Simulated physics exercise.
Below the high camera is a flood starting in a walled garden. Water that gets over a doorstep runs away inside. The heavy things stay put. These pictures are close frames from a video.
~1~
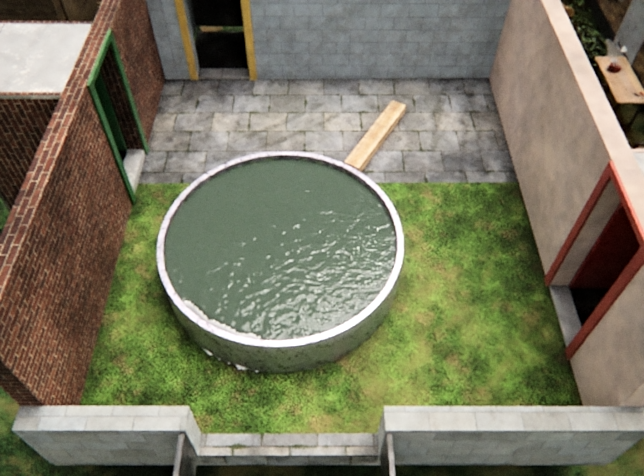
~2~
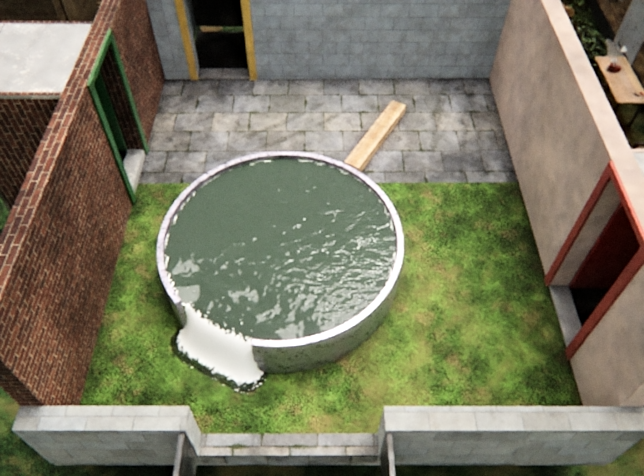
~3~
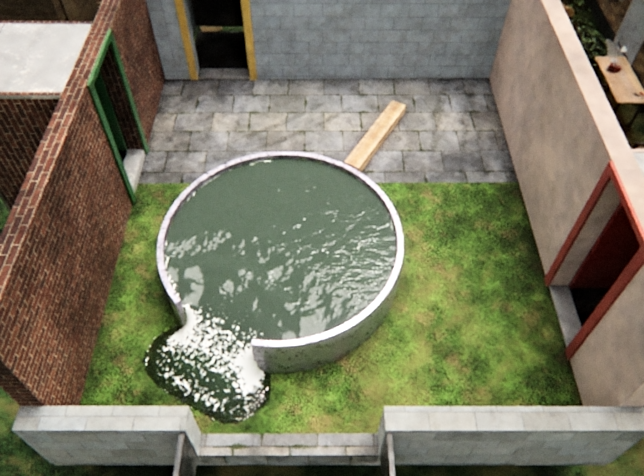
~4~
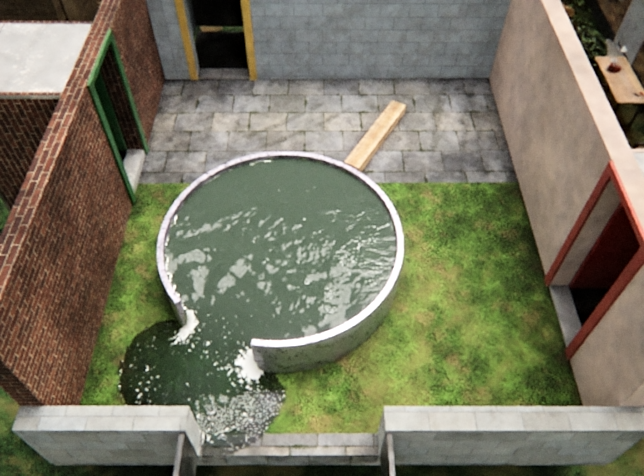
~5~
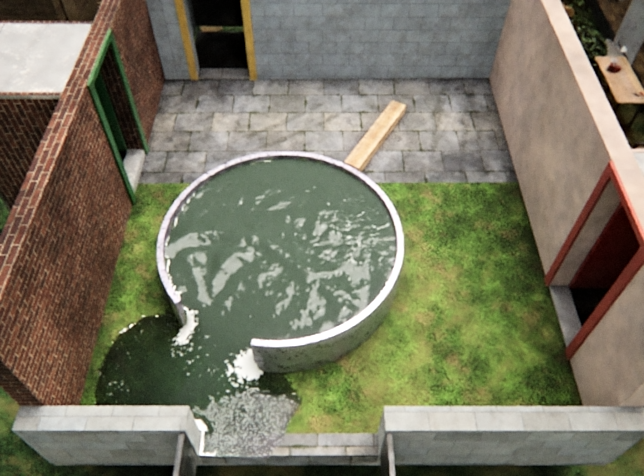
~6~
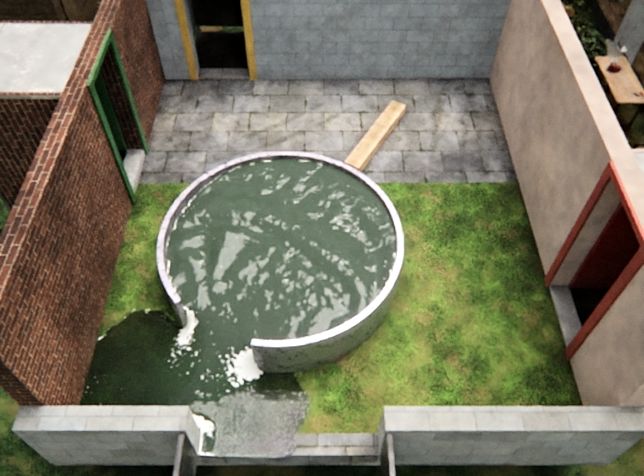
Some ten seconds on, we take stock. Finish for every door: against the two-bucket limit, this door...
The yellow door surpasses it; the red door remains within it; the green door remains within it.
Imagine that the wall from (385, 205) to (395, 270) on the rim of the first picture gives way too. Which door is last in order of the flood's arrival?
The green door, I'd guess.
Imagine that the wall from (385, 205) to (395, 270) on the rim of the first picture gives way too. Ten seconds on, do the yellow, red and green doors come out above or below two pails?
The yellow one falls short; the red one tops the mark; the green one falls short.
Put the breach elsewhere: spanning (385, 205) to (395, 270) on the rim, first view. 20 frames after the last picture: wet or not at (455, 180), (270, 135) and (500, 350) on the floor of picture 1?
Soaked, untouched, soaked.
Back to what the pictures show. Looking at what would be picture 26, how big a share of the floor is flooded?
Estimated share: Around 30 %.
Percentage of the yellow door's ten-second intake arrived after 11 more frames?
I'd put it at about 0 per cent.
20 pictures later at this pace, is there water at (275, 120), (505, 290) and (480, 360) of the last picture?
Result, in order: Unflooded / unflooded / unflooded.
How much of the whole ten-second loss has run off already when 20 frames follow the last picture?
Roughly 35 percent of it.
A moment on, water covers 10 % of the floor; the yellow door not reached, the red door not reached, the green door not reached.
Next, water covers 15 % of the floor; the yellow door not reached, the red door not reached, the green door not reached.
Then, water covers 30 % of the floor; the yellow door not reached, the red door not reached, the green door wet at the sill, nothing in.
Later, water covers 55 % of the floor; the yellow door over two buckets in, the red door not reached, the green door wet at the sill, nothing in.
In the end, water covers 75 % of the floor; the yellow door far over two buckets in, the red door not reached, the green door wet at the sill, nothing in.
